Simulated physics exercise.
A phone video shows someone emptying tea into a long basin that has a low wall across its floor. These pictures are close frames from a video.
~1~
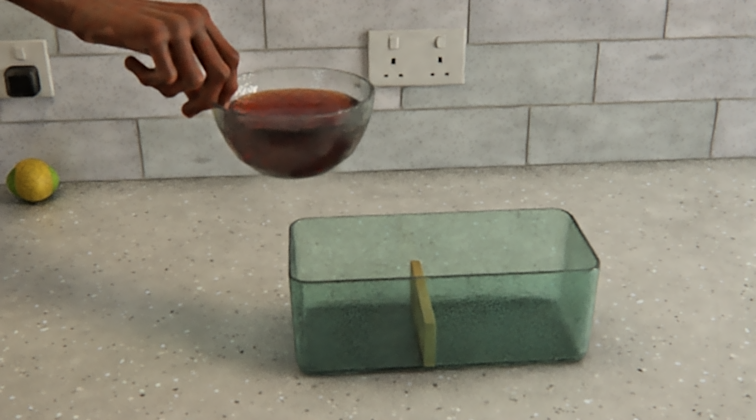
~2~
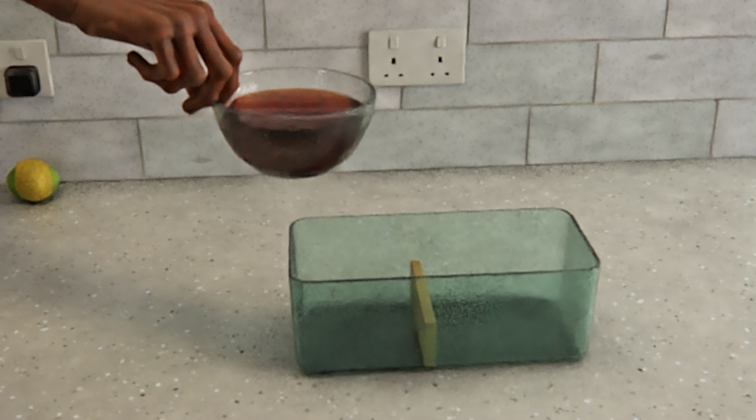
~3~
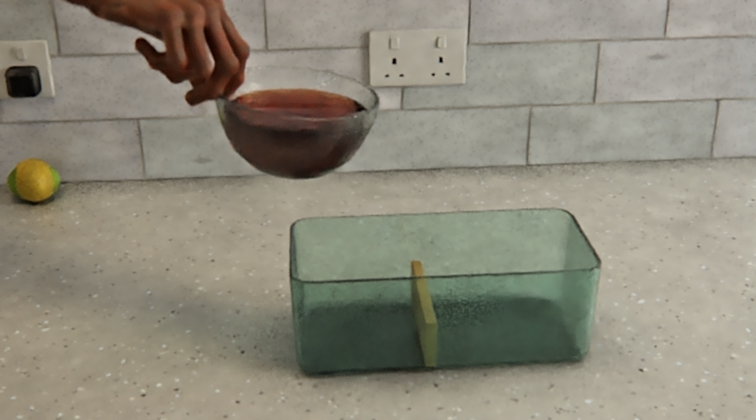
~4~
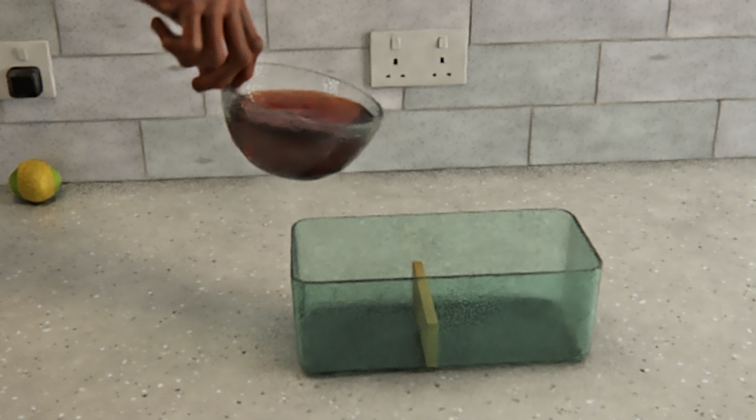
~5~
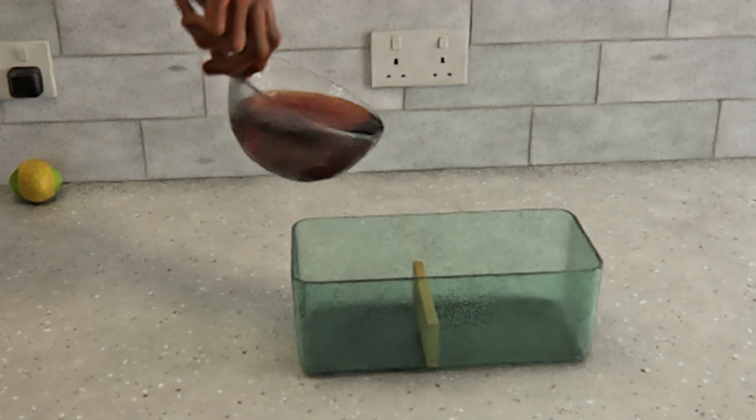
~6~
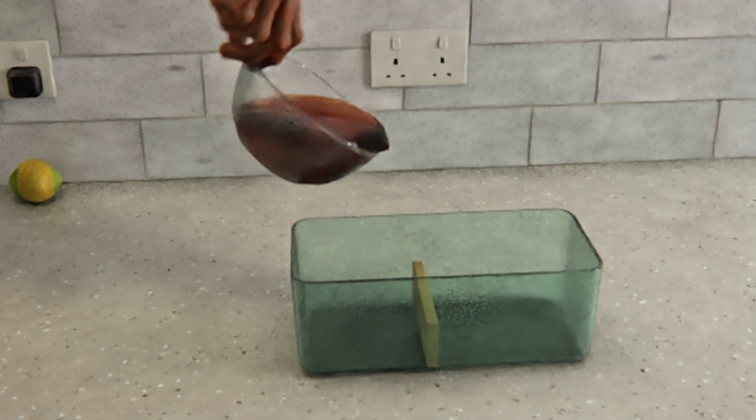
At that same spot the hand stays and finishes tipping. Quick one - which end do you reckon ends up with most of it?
I'd say the left one.
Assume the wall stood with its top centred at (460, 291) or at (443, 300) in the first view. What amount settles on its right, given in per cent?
Result: 15 % first, 20 % second.
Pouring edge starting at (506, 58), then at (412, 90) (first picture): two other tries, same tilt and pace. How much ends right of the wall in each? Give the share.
About 80 per cent, then about 65 per cent.
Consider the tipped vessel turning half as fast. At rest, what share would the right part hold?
It comes to near 55 per cent.
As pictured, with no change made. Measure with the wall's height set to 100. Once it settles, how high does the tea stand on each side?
Roughly 50 percent left, 20 percent right.
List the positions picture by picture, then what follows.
In the first picture, it leans 0°; its right rim is at (374, 91); the tea meets the walls at (218, 111) and (367, 106); the long basin's rim runs from (290, 251) to (584, 238); the wall's top is at (422, 291).
In the second picture, it leans 2°; its right rim is at (375, 93); the tea meets the walls at (219, 109) and (368, 107).
In the third picture, it leans 7°; its right rim is at (378, 100); the tea meets the walls at (222, 107) and (371, 111).
In the fourth picture, it leans 15°; its right rim is at (382, 113); the tea meets the walls at (228, 104) and (376, 115).
In the fifth picture, it leans 26°; its right rim is at (383, 128); the tea meets the walls at (232, 105) and (382, 119).
In the sixth picture, it leans 40°; its right rim is at (379, 146); the tea meets the walls at (236, 109) and (364, 126); 6 per cent is over the edge.
A moment on, the tilt is 113° and 3 per cent is still to pour, 45 is left of the wall and 27 right of it.
Next, the tilt is 120° and 0 per cent is still to pour, 55 is left of the wall and 25 right of it.
Then the tilt is 120° and 0 per cent is still to pour, 61 is left of the wall and 29 right of it.
Later the tilt is 120° and 0 per cent is still to pour, 63 is left of the wall and 29 right of it.
At rest 63 per cent lies left of the wall, 29 right of it and 8 outside.
